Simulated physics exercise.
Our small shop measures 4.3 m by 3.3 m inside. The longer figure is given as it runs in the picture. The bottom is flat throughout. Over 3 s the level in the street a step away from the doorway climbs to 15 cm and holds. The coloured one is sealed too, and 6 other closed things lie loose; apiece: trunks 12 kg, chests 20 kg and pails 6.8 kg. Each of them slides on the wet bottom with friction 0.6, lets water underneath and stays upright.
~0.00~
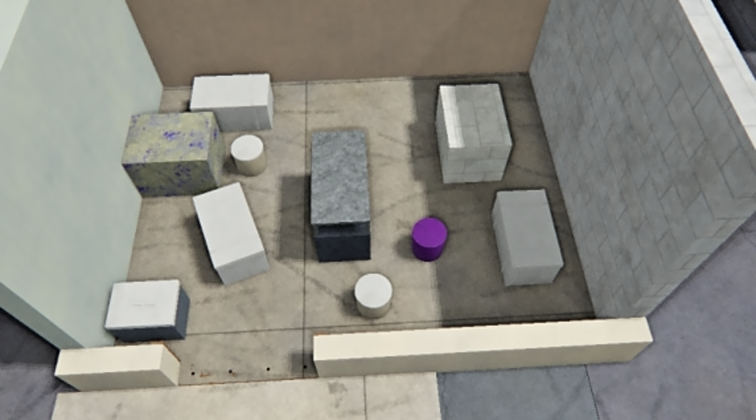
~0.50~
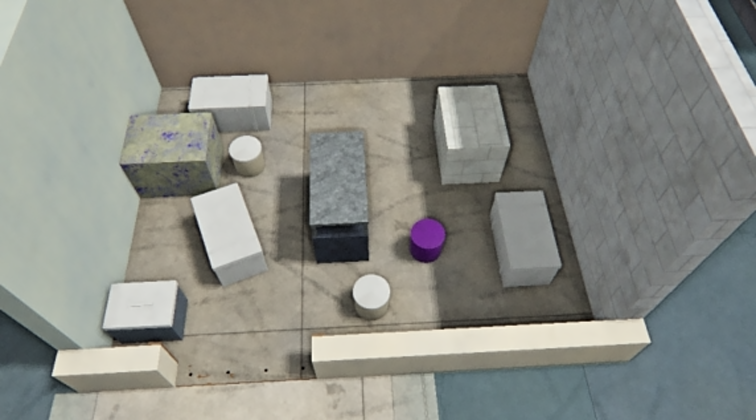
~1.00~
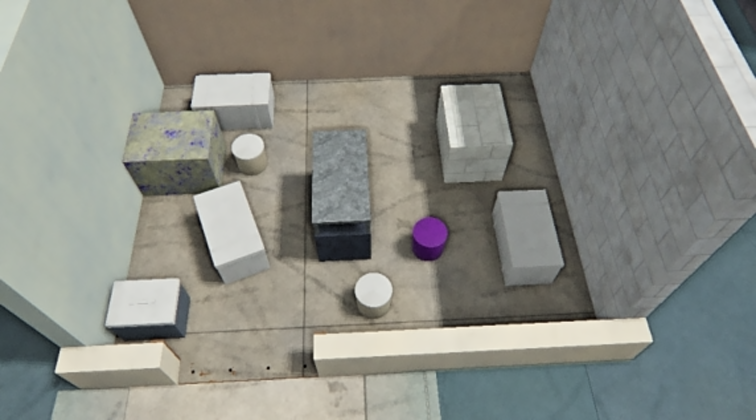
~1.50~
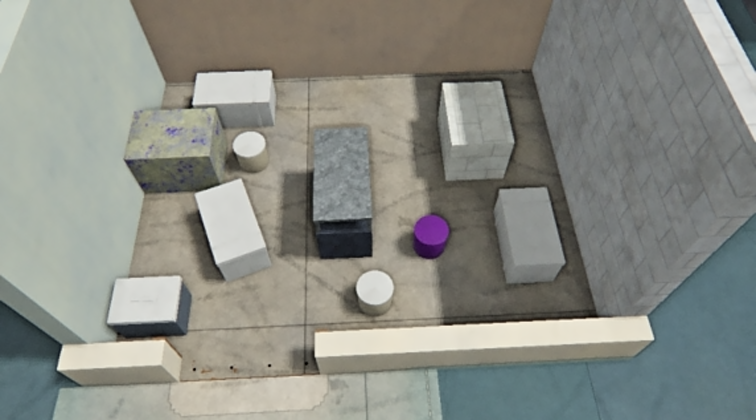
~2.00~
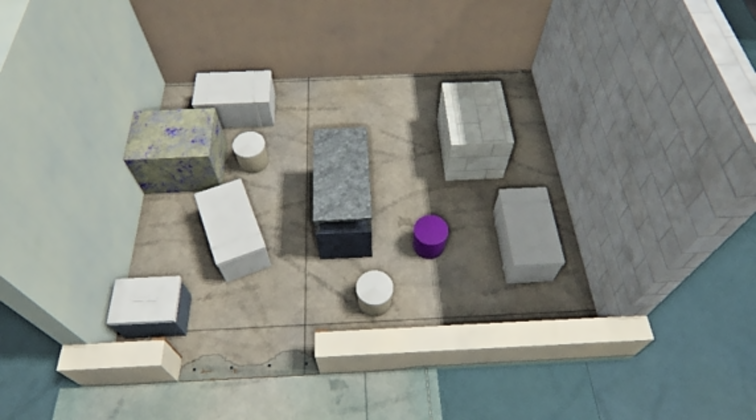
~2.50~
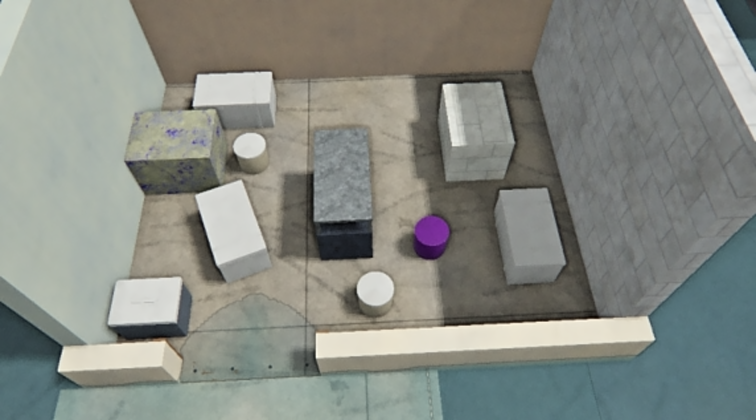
In a small walled shop seen from above, white, grey and speckled chests stand among pale pails and one purple pail on a dry floor. Water spreads over the ground outside, covers the front step, then slips through the gap at lower left onto the floor; nothing inside visibly shifts.
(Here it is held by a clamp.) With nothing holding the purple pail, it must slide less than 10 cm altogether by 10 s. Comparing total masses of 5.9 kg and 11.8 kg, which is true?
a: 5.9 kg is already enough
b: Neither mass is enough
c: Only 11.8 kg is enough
Option a: 5.9 kg is already enough.
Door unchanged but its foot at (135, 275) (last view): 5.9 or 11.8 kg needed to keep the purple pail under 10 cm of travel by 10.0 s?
So the light mass does it.
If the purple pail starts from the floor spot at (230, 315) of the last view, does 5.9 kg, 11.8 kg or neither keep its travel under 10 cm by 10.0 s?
Outcome - failure with both.
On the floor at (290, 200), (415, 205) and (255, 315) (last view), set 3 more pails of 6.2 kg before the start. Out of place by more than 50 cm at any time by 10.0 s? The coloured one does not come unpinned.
Answer by position: Outside the range; inside the range; outside the range.
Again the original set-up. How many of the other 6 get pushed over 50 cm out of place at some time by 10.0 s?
Count: 2.
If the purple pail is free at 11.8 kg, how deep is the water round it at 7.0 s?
2 cm, roughly.
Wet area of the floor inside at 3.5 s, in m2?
The covered patch comes to about 2.0 m2.
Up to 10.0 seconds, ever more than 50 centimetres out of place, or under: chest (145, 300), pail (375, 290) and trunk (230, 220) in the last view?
First stays inside, then stays inside, then exceeds it.
After 3.5 s the purple pail would be 0 cm from its start with 5.9 kg and 0 cm from its start with 11.8 kg; 0 cm of water round it then.
After 4.5 s the purple pail would be 0 cm from its start with 5.9 kg and 0 cm from its start with 11.8 kg; 1 cm of water round it then.
After 7.0 s the purple pail would be 0 cm from its start with 5.9 kg and 0 cm from its start with 11.8 kg; 2 cm of water round it then.
After 10.0 s the purple pail would be 0 cm from its start with 5.9 kg and 0 cm from its start with 11.8 kg; 3 cm of water round it then.
